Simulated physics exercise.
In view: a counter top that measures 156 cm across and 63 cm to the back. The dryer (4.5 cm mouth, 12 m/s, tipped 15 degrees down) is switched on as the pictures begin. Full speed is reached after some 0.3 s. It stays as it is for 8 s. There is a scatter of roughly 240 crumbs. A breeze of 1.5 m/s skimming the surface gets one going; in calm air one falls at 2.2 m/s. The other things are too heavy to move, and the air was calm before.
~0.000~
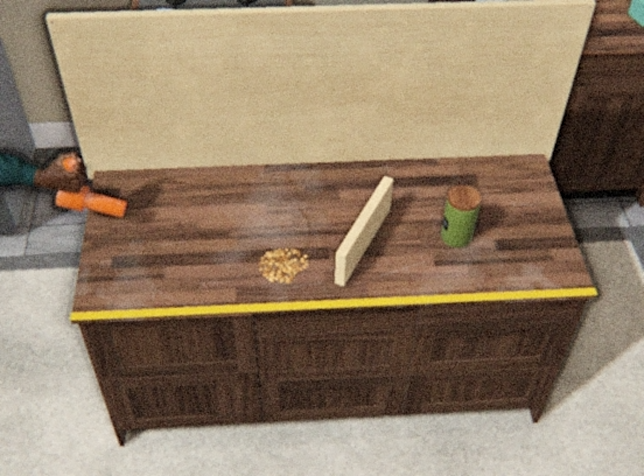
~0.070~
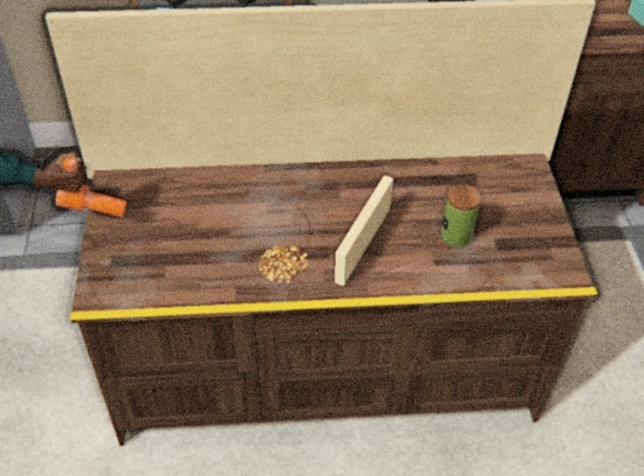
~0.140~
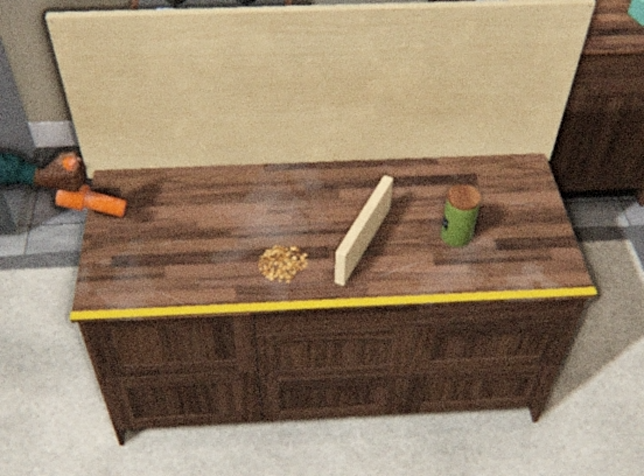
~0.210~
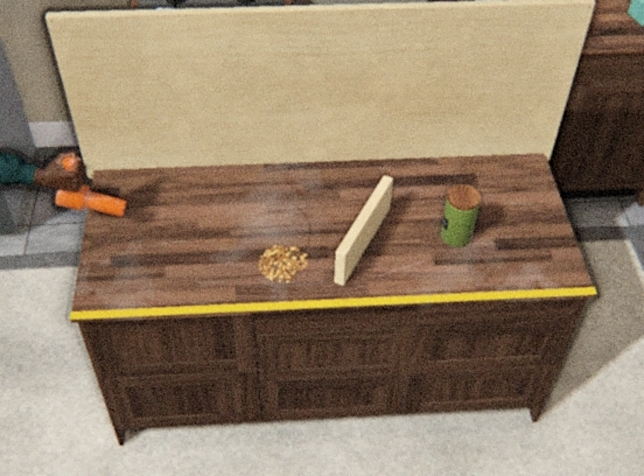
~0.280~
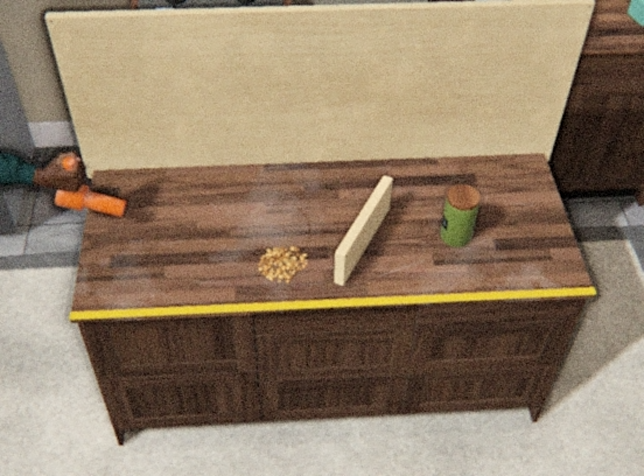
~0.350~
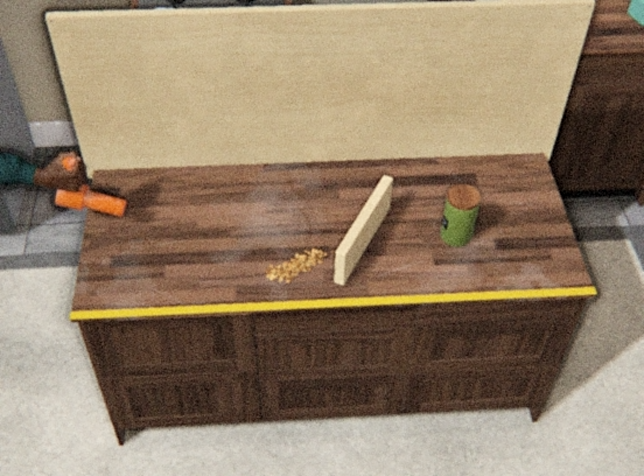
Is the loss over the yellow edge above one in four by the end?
As for a quarter going over the yellow edge: Yes.
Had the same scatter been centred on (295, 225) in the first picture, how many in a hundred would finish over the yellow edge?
Then about 0 %.
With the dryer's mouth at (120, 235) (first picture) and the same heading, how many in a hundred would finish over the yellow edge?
In that case some 30 per cent.
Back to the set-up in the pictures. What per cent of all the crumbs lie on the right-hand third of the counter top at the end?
About 0 %.
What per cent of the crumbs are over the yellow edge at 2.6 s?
Some 70 per cent.
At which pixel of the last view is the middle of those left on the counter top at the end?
Around (341, 265).
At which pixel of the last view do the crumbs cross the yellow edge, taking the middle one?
Near (350, 306).
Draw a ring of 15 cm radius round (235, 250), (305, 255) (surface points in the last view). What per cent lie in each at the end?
In turn about 0 %, 30 %.
After 1.6 s, 16 % are on the move or not yet settled, 70 % are over the yellow edge; the middle of those still in play is near (342, 269).
After 2.6 s, 14 % are on the move or not yet settled, 70 % are over the yellow edge; the middle of those still in play is near (341, 265).
After 4.4 s, 12 % are on the move or not yet settled, 72 % are over the yellow edge; the middle of those still in play is near (343, 262).
After 8.0 s, at the end, 72 % are over the yellow edge; the middle of those still in play is near (341, 265).
